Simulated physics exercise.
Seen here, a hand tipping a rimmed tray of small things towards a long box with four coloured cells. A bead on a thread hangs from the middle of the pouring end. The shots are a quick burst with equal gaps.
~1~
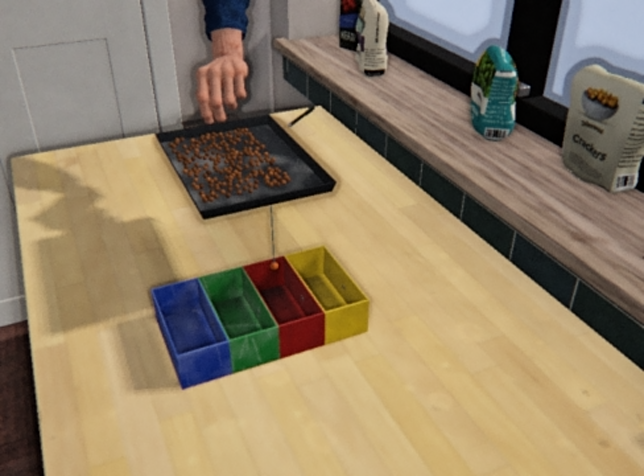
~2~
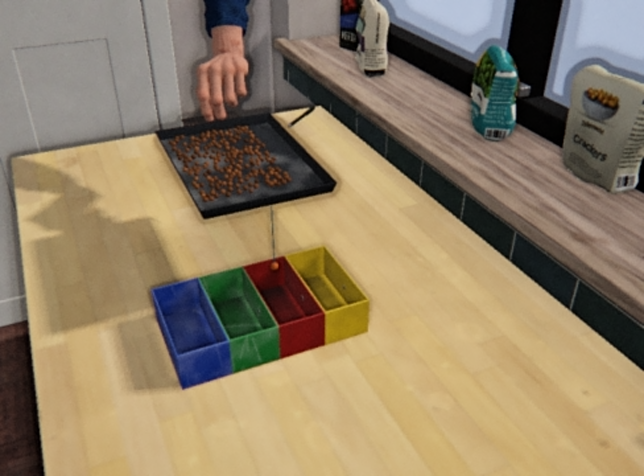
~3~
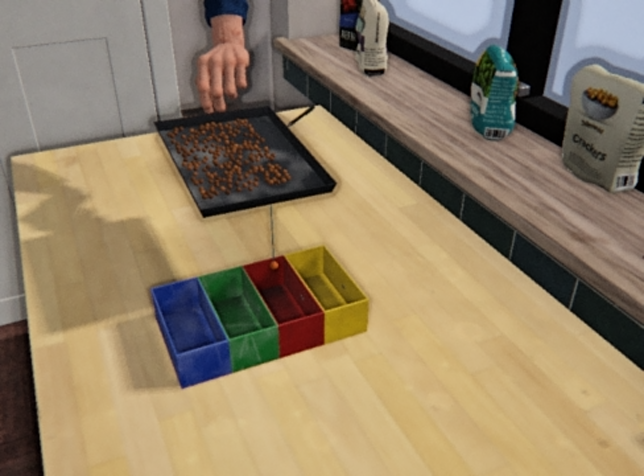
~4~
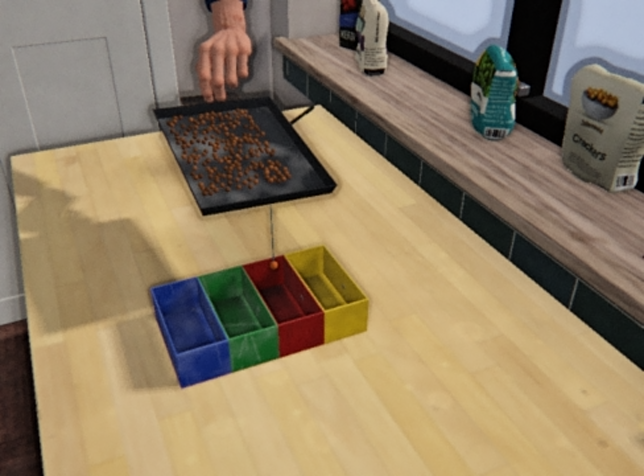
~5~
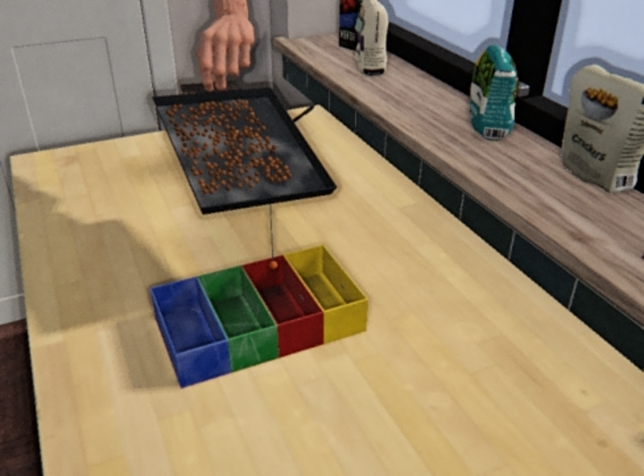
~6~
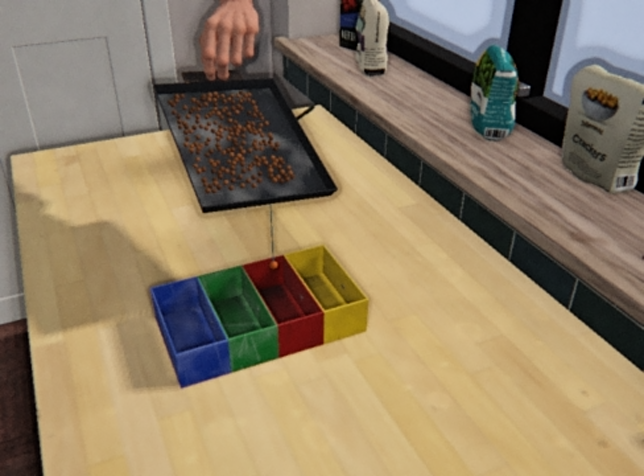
In the video, a hand at the far end of a wooden counter gradually raises the back of a dark rimmed tray of small brown balls, angling it towards a box with blue, green, red and yellow compartments.
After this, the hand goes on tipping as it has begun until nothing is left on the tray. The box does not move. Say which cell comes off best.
The yellow one ends fullest.
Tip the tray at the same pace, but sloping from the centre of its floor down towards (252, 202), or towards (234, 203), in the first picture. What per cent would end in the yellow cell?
About 0 and 0 per cent.
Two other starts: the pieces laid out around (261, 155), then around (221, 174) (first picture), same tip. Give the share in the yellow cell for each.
Roughly 70 per cent, and 60 per cent.
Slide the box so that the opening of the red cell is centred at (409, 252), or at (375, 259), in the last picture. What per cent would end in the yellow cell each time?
About 0 and 0 per cent.
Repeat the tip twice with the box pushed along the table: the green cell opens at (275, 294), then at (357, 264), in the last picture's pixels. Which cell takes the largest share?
First the cell in red, then that blue cell.
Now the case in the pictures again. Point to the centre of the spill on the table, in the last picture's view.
Around (387, 310).
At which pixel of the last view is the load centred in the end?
At about (327, 307).
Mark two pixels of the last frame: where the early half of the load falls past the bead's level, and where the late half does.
Around (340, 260) and then (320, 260).
Just after the last frame, tray tipped steeply; roughly two thirds on the tray; about a tenth in the yellow cell; just a few in the red cell; roughly a quarter falling or outside the box.
A moment on, tray tipped past a quarter turn; about a tenth on the tray; roughly half in the yellow cell; about a tenth in the red cell; roughly a third falling or outside the box.
Further on, tray tipped past a quarter turn; roughly two thirds in the yellow cell; roughly a quarter in the red cell; roughly a quarter falling or outside the box.
When it is over, tray tipped past a quarter turn; roughly two thirds in the yellow cell; roughly a quarter in the red cell; not one in the blue cell; not one in the green cell; roughly a quarter outside the box.
